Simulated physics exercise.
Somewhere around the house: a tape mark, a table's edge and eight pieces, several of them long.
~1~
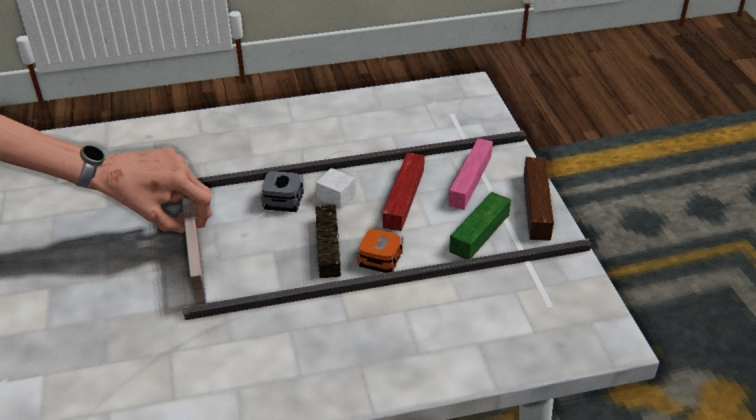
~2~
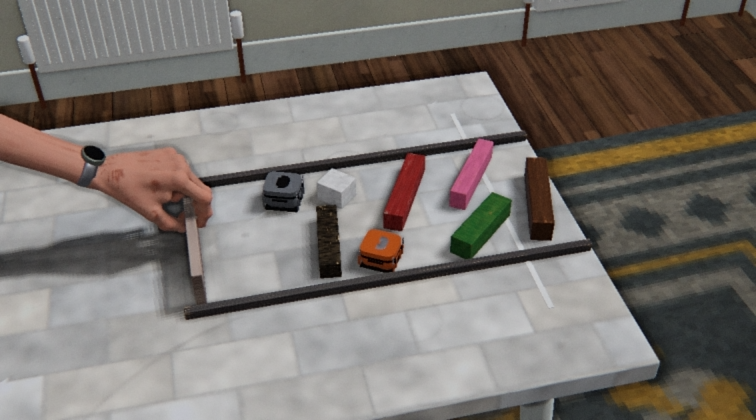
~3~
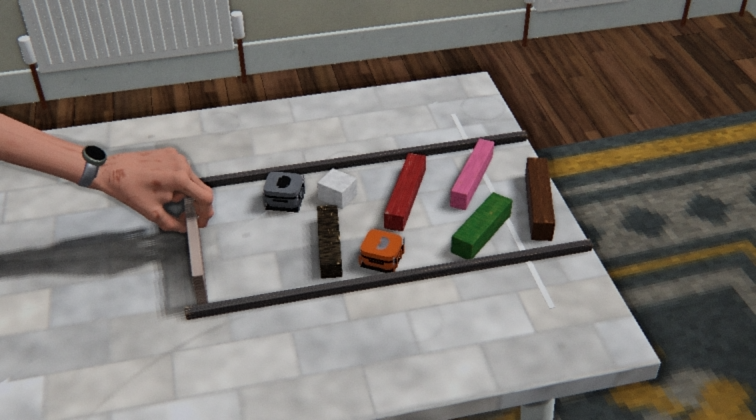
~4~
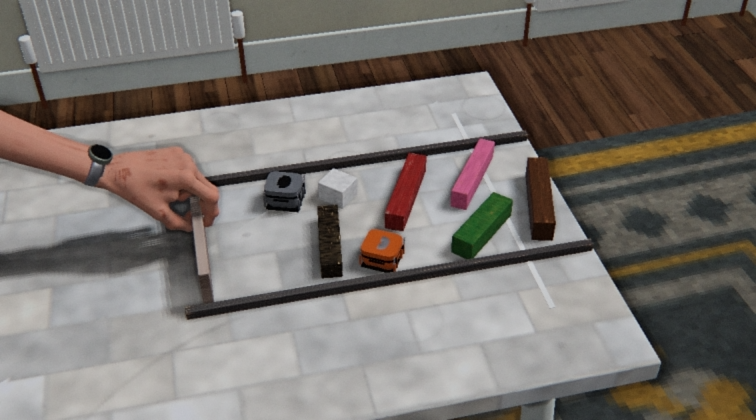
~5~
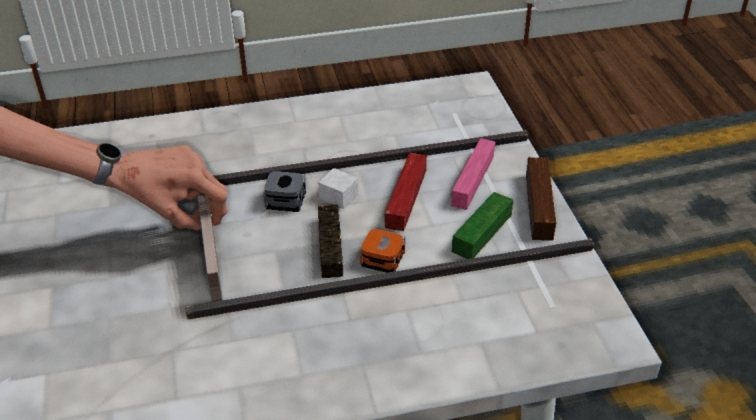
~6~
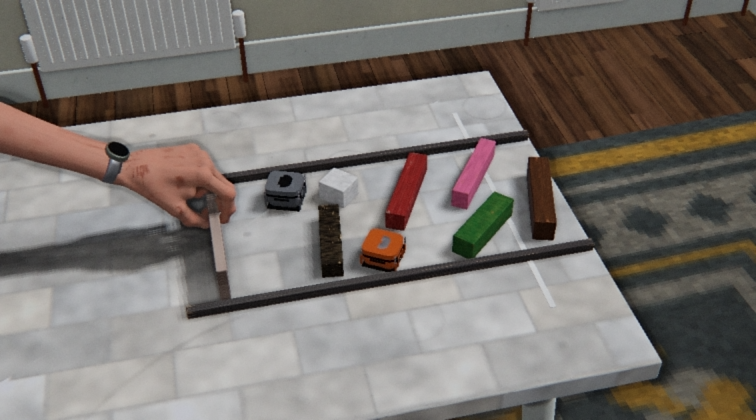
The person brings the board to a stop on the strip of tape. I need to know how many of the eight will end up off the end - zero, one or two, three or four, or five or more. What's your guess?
I'd say three or four.
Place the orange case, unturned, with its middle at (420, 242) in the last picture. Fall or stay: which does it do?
Result: It does not come off.
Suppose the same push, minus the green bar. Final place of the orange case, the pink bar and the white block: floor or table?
Orange case still up, pink bar down, white block still up.
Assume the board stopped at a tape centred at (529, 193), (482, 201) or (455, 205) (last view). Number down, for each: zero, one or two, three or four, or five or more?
Tape by tape, the falls would be five or over, then 1 or 2, then none at all.
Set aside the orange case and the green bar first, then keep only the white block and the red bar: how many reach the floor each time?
First try: 2 fallen; other try: 1.
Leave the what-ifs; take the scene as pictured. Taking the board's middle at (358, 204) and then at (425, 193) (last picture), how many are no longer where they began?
So far 5, and 7 at the second.
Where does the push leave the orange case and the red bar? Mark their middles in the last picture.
First at (552, 220); second at (544, 177).
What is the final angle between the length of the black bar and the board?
The angle is some 0°.
A little later, none off yet; brown bar at rest near (541, 197); pink bar at rest near (474, 173); green bar at rest near (483, 225).
Next, none off yet; brown bar at rest near (541, 197); pink bar shifted a little near (491, 175); green bar shifted a little near (506, 221).
When it is over, the number that fall off is three or four; down, green bar, pink bar and brown bar.
